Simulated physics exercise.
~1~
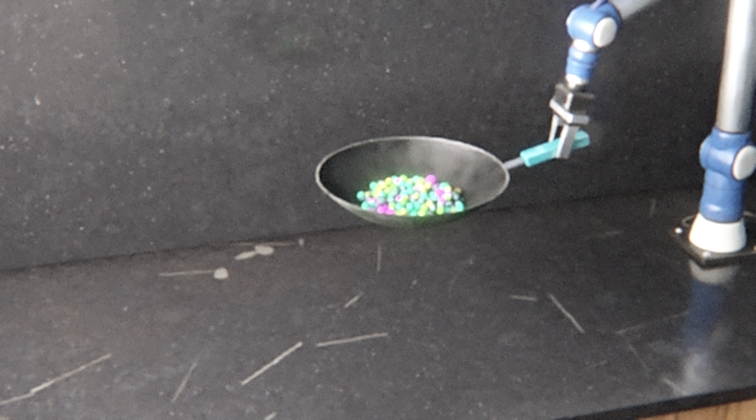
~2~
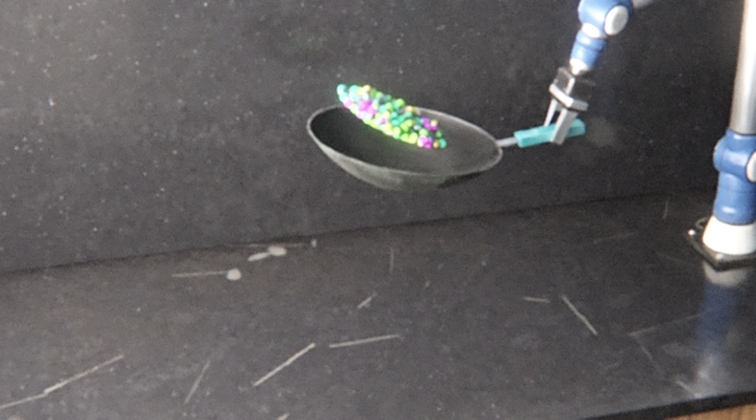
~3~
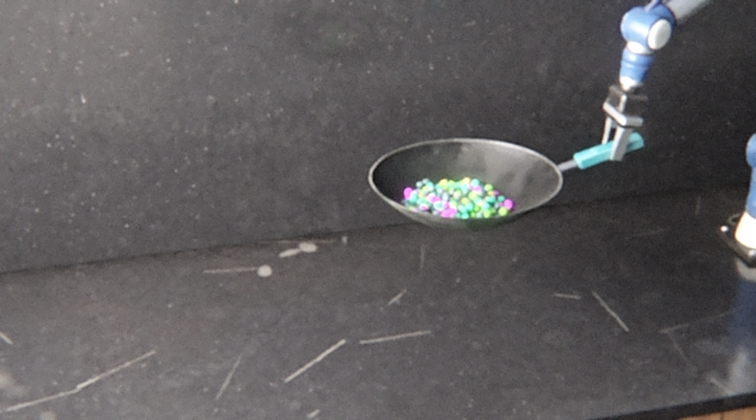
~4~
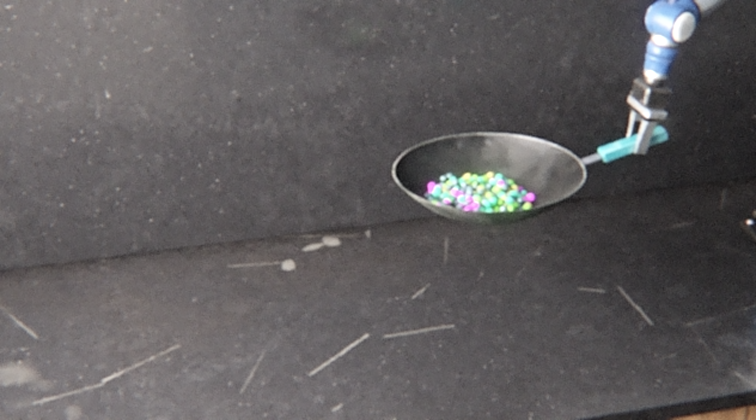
Against a speckled black backdrop, above a dark tabletop marked with pale scratches, a blue and silver robot arm grips the teal handle of a dark wok. A heap of small round sweets in green, turquoise, yellow and purple rests in the bowl. The arm lifts and tilts the wok, and the sweets sweep up toward its far left side, some rising past the rim. The wok then drops back and levels, with the colourful pile gathered inside again. Finally it stays upright and nearly still, the sweets heaped in the bowl and none visible on the table.
